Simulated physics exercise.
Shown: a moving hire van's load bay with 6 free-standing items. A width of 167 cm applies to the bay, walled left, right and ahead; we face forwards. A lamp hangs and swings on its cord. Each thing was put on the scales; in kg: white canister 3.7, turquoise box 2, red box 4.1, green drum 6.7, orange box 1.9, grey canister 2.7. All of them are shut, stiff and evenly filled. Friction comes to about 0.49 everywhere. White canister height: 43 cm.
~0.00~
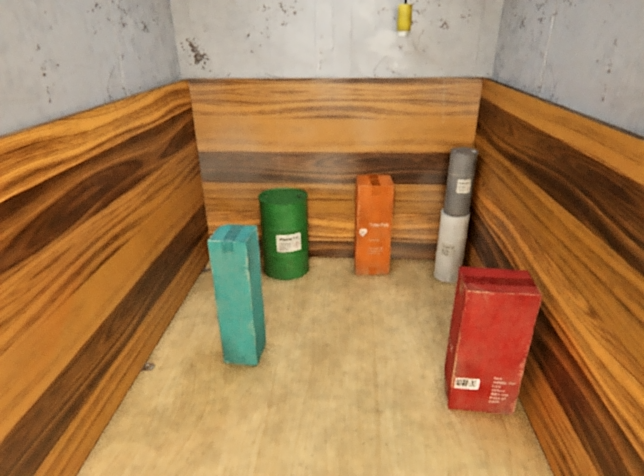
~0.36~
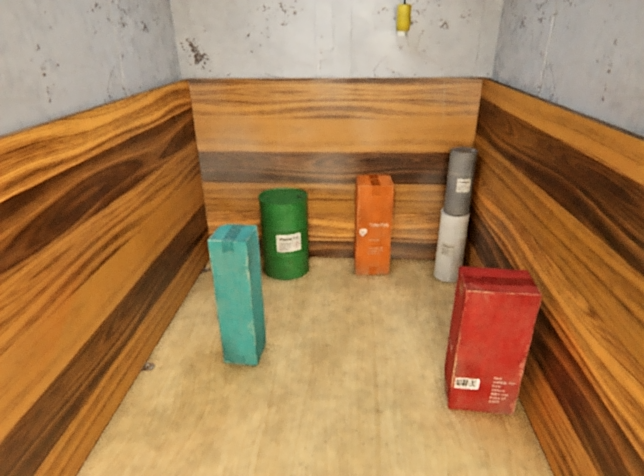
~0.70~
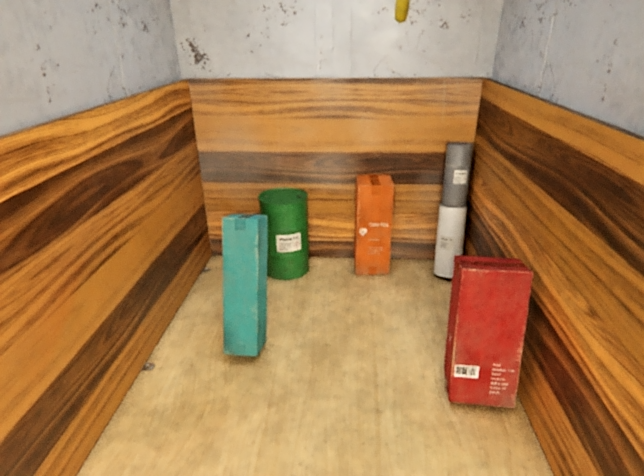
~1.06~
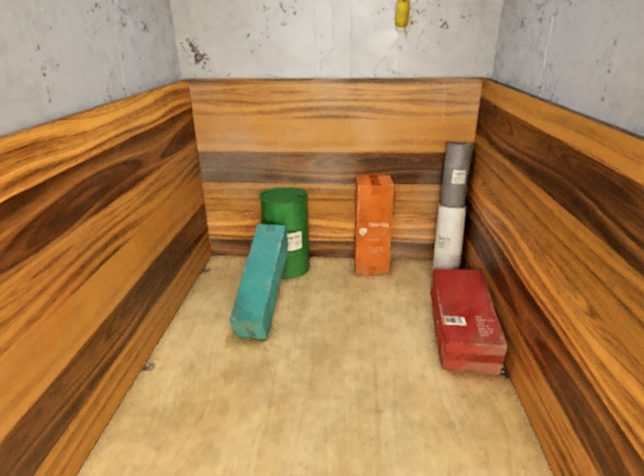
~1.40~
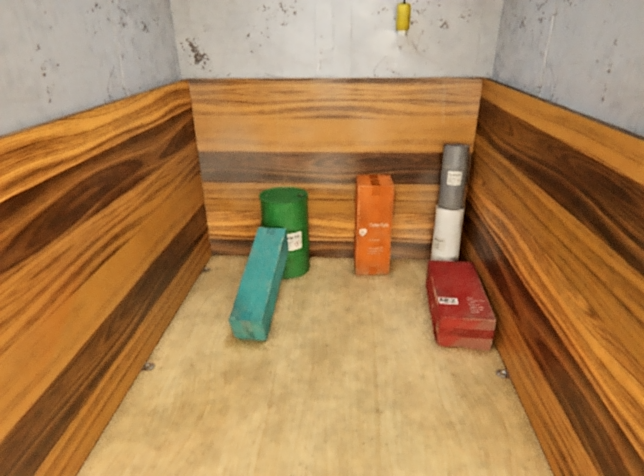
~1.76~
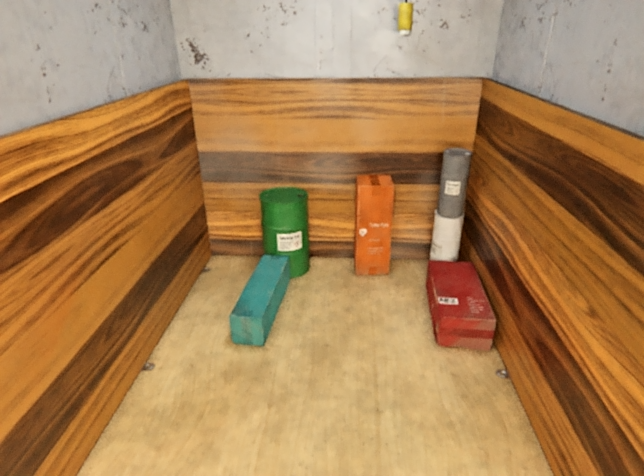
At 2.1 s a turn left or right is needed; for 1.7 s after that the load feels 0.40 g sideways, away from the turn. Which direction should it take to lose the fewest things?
Left.
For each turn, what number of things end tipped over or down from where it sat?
Turning left 2, turning right 5.
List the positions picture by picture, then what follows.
In the first picture, no push; white canister (451, 245); turquoise box (240, 297).
In the second picture, push 0.40 g forwards; orange box (373, 225); grey canister (460, 182).
In the third picture, push 0.40 g forwards; turquoise box (246, 284) leaning 16°; red box (484, 330) leaning 11°.
In the fourth picture, push 0.40 g forwards; red box (463, 316) on its side; orange box (373, 225).
In the fifth picture, no push; red box (456, 301) on its side; green drum (286, 232).
In the sixth picture, no push; white canister (445, 245) leaning 3°; turquoise box (264, 296) on its side.
Turning left. At 2.26 s, push 0.25 g right; turquoise box on its side near (264, 296); white canister leaning 4° near (448, 245); red box on its side.
After 2.76 s, push 0.40 g right; turquoise box on its side near (264, 296); white canister leaning 5° near (450, 242); red box on its side.
After 2.96 s, push 0.40 g right; turquoise box on its side near (264, 296); white canister slid 2 cm near (455, 245); red box on its side.
At rest (4.4 s), tipped over in the load bay, turquoise box and red box; not toppled but over 15 cm from the start, orange box; the other 3 in place, give or take 15 cm. In the last view, white canister near (455, 245), turquoise box near (264, 296).
Turning right instead, white canister, turquoise box, red box, green drum and grey canister tipped over or down from where it sat, 5 of 6 in all.
